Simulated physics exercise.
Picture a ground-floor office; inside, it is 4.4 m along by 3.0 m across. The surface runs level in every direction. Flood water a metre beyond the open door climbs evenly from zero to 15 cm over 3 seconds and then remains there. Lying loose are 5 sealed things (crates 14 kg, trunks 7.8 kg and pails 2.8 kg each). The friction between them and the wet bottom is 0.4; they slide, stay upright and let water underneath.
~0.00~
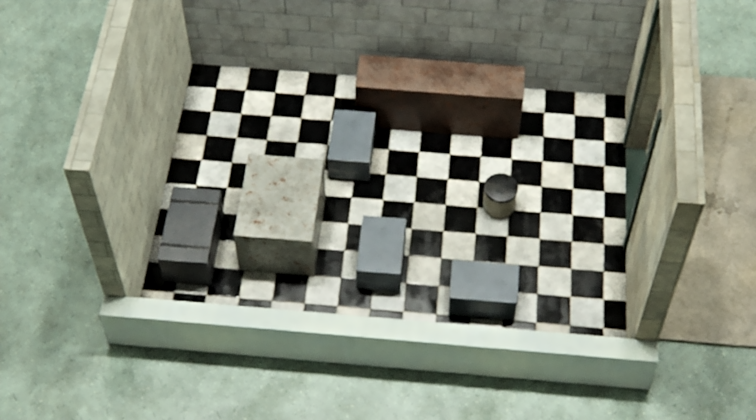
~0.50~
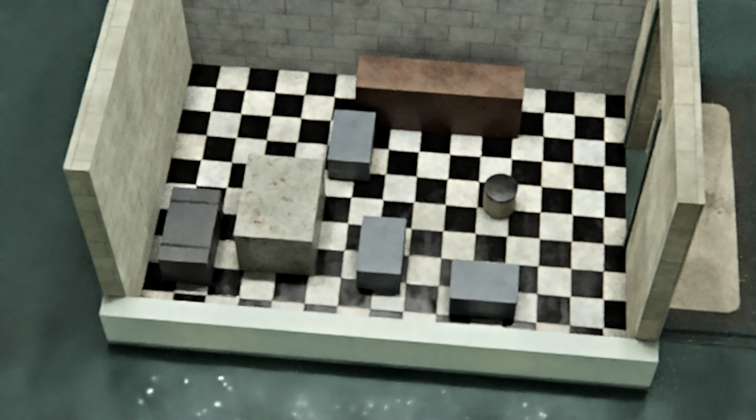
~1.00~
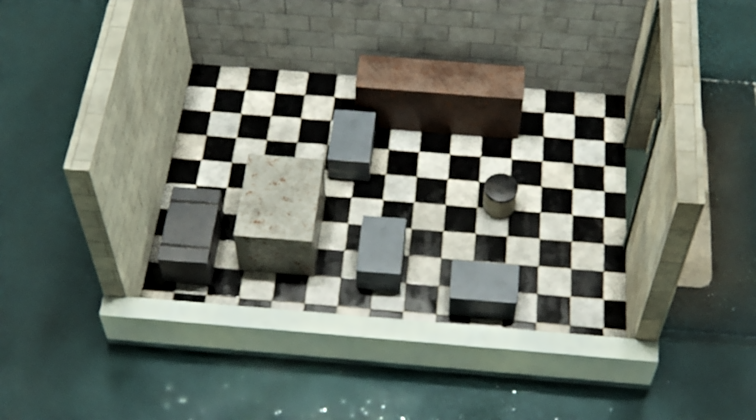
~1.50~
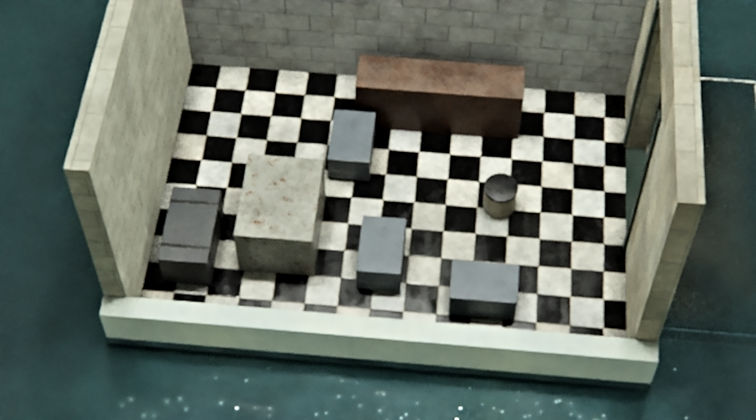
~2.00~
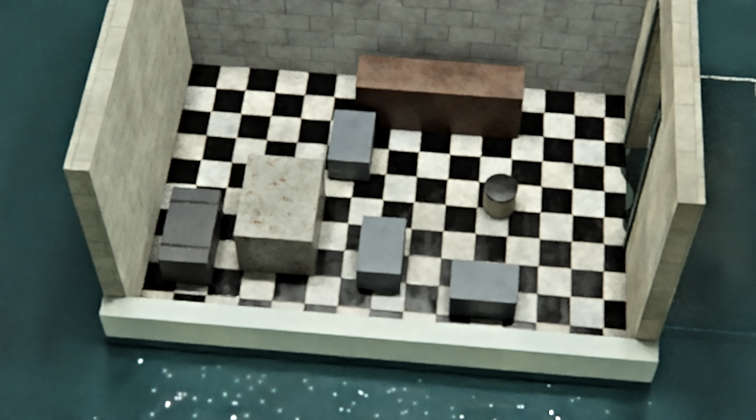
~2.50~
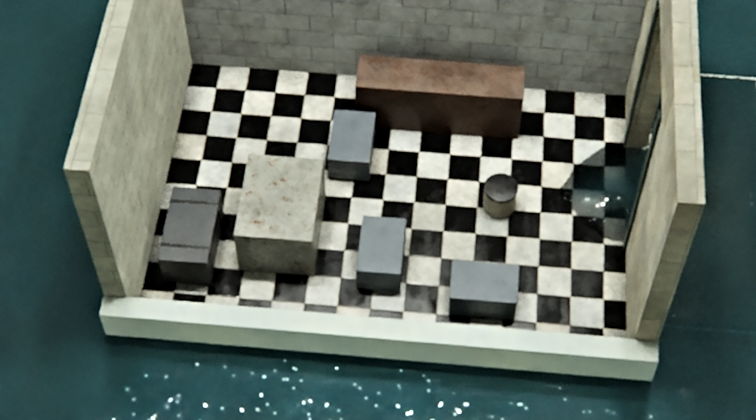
Dark water spread around a small open-topped room with a checkered floor, covering the pale ground and the tan slab outside, then came in through the right-hand doorway while the blocks inside stayed put.
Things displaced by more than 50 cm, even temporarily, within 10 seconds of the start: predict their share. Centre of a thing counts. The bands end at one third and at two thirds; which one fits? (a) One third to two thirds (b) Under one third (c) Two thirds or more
One third to two thirds (a).
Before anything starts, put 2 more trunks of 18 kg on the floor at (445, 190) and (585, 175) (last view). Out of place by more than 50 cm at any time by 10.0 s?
First one exceeds it, second one exceeds it.
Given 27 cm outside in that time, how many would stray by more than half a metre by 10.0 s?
Then it comes to 4.
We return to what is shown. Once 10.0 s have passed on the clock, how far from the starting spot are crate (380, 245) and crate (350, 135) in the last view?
Net displacement, in order: 80 cm; 140 cm.
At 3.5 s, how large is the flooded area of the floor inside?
About 2.5 m2 is covered.
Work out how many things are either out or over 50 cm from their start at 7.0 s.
Tally: 3.
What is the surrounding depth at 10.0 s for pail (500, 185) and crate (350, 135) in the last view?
About 6 and 7 cm.
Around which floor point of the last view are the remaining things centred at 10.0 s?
I'd put it close to (321, 263) in the last view.
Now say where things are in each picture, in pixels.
In the first frame, a crate at (382, 244), on the bottom; a crate at (485, 281), on the bottom; 0.0 m2 under water; 0 of 5 have shifted.
In the second frame, a crate at (382, 244), on the bottom; a crate at (485, 281), on the bottom; 0.0 m2 under water; 0 of 5 have shifted.
In the third frame, a crate at (382, 244), on the bottom; a crate at (485, 281) rests on the ground; 0.0 m2 under water; 0 of 5 have shifted.
In the fourth frame, a crate at (382, 244), on the bottom; a crate at (485, 281), on the bottom; 0.0 m2 under water; 0 of 5 have shifted.
In the fifth frame, a crate at (382, 244) rests on the ground; a crate at (485, 281), on the bottom; water covers 0.0 m2; 0 of 5 have shifted.
In the sixth frame, a crate at (382, 244) rests on the ground; a crate at (485, 281), on the bottom; 0.4 m2 under water; 0 of 5 have shifted.
After 3.5 s 0 of 5 are over 50 cm from their spots; 0 afloat.
After 4.5 s 1 of 5 are over 50 cm from their spots; 0 afloat.
After 7.0 s 3 of 5 are over 50 cm from their spots; 1 afloat.
After 10.0 s 3 of 5 are over 50 cm from their spots, and 3 have been at some point; 3 afloat.
